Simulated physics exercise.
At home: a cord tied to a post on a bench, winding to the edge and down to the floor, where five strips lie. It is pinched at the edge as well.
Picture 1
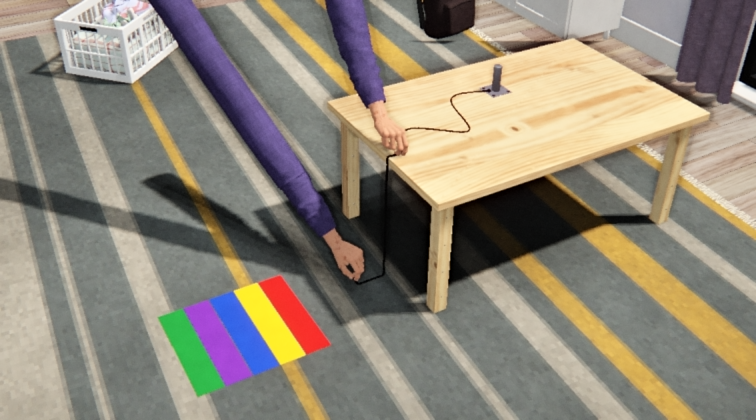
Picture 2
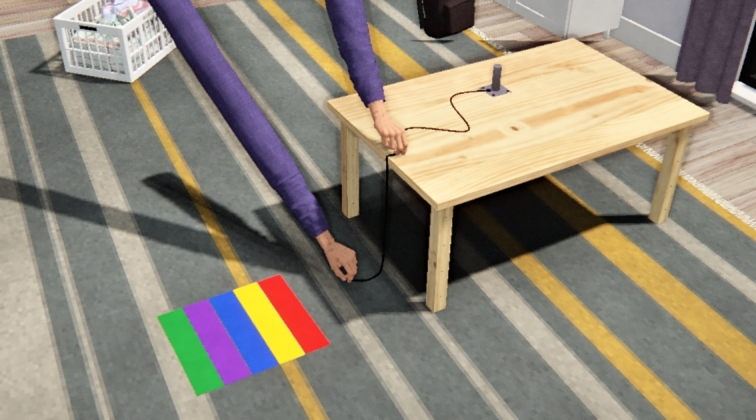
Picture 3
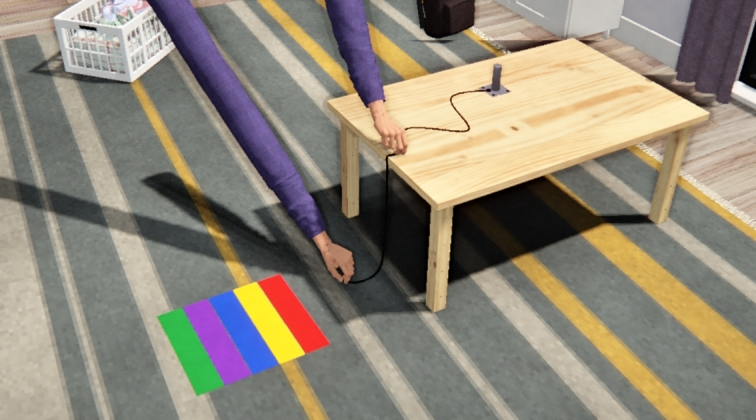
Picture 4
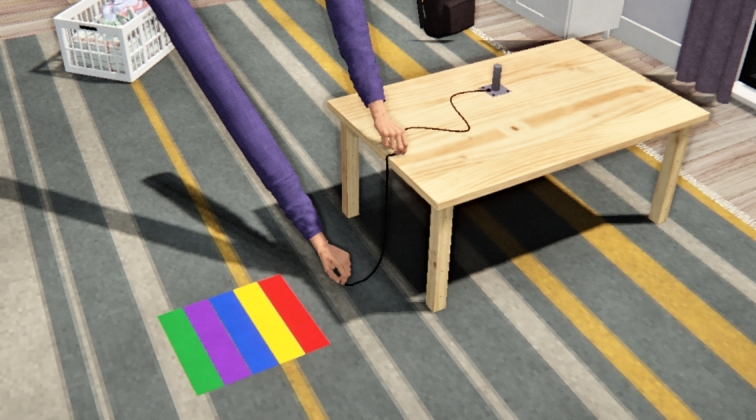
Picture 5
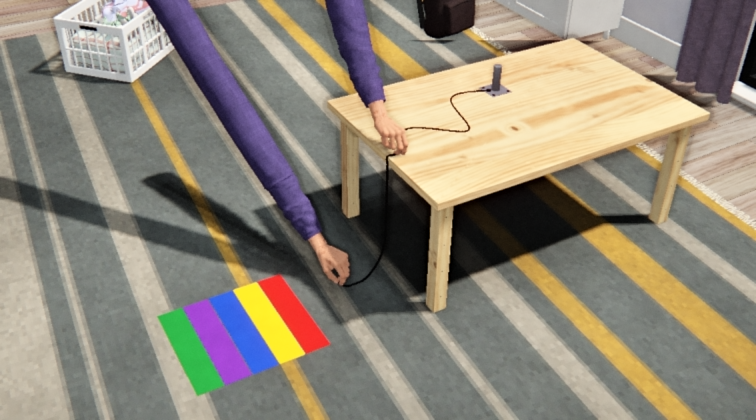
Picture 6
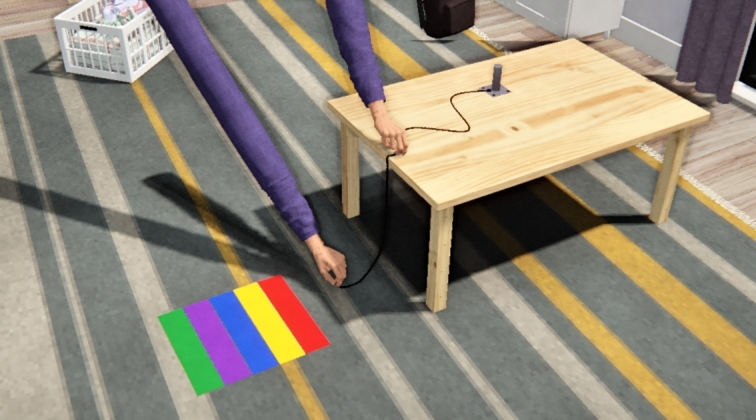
On a striped carpet beside a wooden table, one hand pins a dark cord at the edge while another draws it slightly left.
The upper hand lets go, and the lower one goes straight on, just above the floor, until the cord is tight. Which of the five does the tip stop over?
The end stops over the green strip.
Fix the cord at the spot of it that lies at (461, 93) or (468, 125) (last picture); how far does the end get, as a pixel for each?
Near (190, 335) and (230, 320).
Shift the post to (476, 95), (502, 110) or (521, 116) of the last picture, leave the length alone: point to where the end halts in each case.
Try by try, around (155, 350), (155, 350) and (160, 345).
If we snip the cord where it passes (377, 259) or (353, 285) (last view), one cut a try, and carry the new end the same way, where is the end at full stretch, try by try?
Near (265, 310) and (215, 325).
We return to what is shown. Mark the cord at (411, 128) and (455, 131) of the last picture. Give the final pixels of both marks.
The first at (370, 154), the second at (403, 134).
Early on, end near (234, 320); over blue.
Midway, end near (201, 332); over purple.
At the end of the slack, end near (182, 338); over green. It gets as far as the green strip.
